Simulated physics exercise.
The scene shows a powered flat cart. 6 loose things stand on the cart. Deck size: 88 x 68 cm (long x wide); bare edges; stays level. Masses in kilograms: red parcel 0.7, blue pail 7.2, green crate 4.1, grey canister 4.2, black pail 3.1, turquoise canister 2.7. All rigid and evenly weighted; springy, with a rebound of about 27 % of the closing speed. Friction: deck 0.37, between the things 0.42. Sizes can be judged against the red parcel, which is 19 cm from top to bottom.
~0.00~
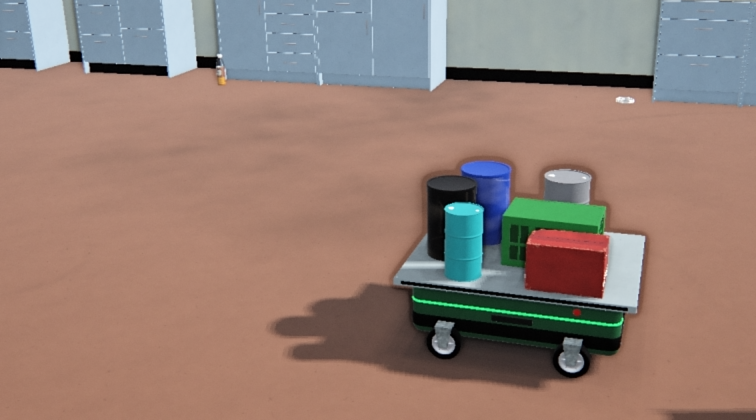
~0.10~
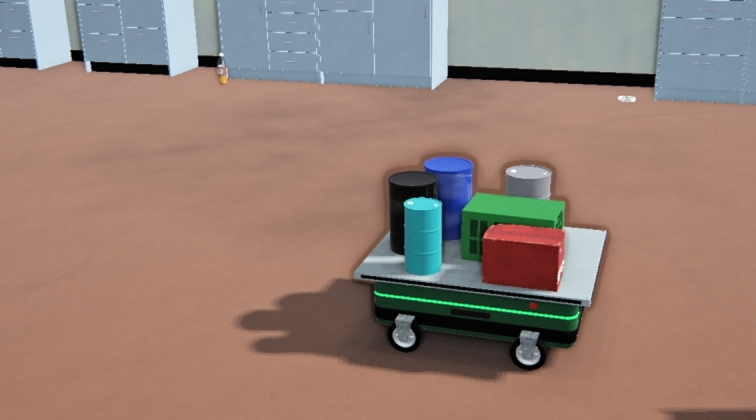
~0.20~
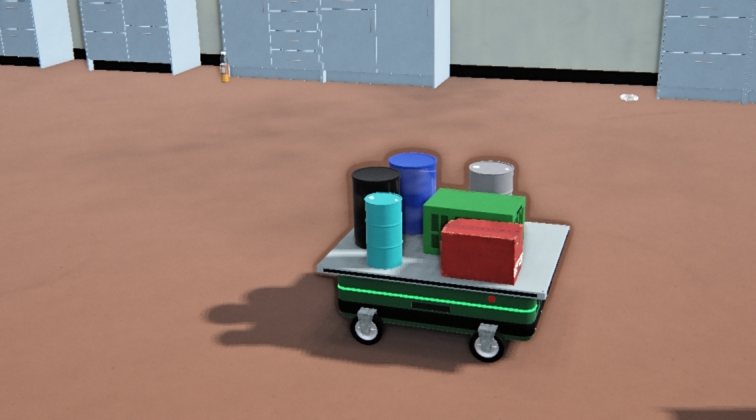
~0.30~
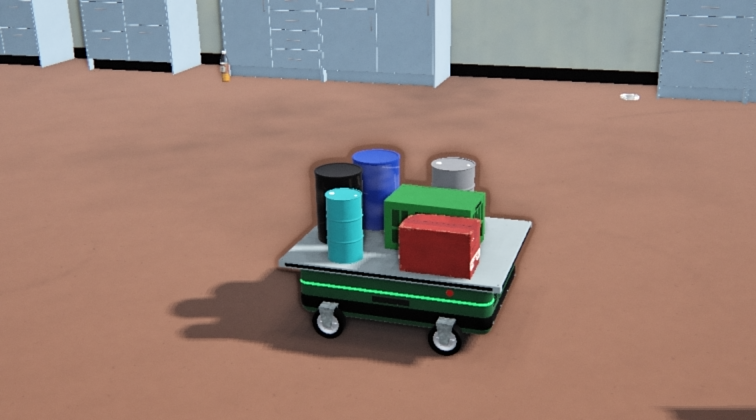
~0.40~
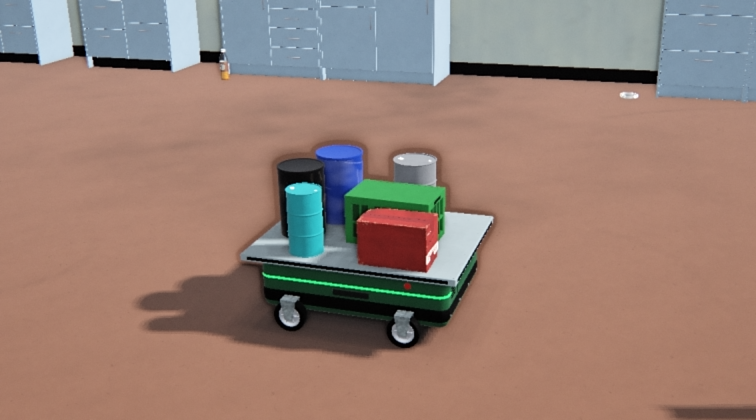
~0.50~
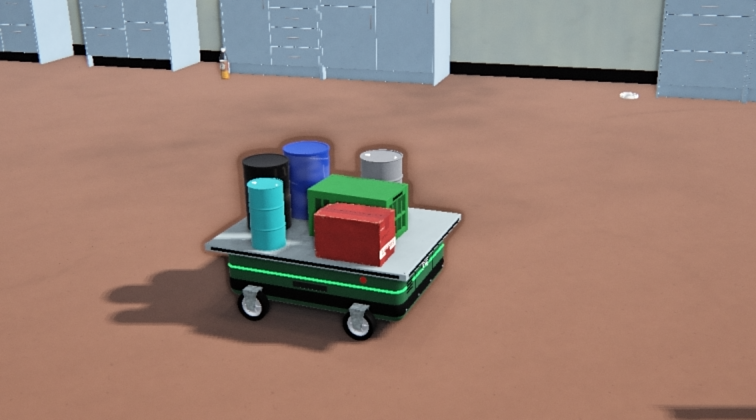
In a room with a reddish-brown floor and pale blue-grey cabinets along the back wall, a fixed camera looks down from a raised position. A flat wheeled cart with a glowing green strip carries black and blue drums at the back left, a turquoise one in front, a grey one behind, and green and red boxes toward the right. The cart rolls steadily leftward and slightly away, turning a little, its load riding along.
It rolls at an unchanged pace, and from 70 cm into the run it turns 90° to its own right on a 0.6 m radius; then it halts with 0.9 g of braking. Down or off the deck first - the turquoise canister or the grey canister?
It is the first one.
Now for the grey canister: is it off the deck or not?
Grey canister: Stays in bounds.
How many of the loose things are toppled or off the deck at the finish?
I make it 5.
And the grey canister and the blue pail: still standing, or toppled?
In the last frame the grey canister remains up and the blue pail does not stay up.
After 0.80 s, cart 136 cm along, turned 49°; red parcel, black pail and turquoise canister now off the deck; grey canister slid 8 cm near (327, 168); blue pail slid 35 cm.
After 1.10 s, cart 187 cm along, turned 89°; blue pail now off the deck; grey canister slid 17 cm near (335, 144); green crate slid 31 cm.
After 1.50 s, cart 211 cm along, turned 90°, stopped; green crate now off the deck; grey canister slid 27 cm near (363, 124).
By the end (1.9 s), off the deck, red parcel, blue pail, green crate, black pail and turquoise canister; not toppled but over 10 cm from the start, grey canister. Seen from the same camera at the end, grey canister near (364, 123). Turquoise canister went at 0.62 s; grey canister was never lost.
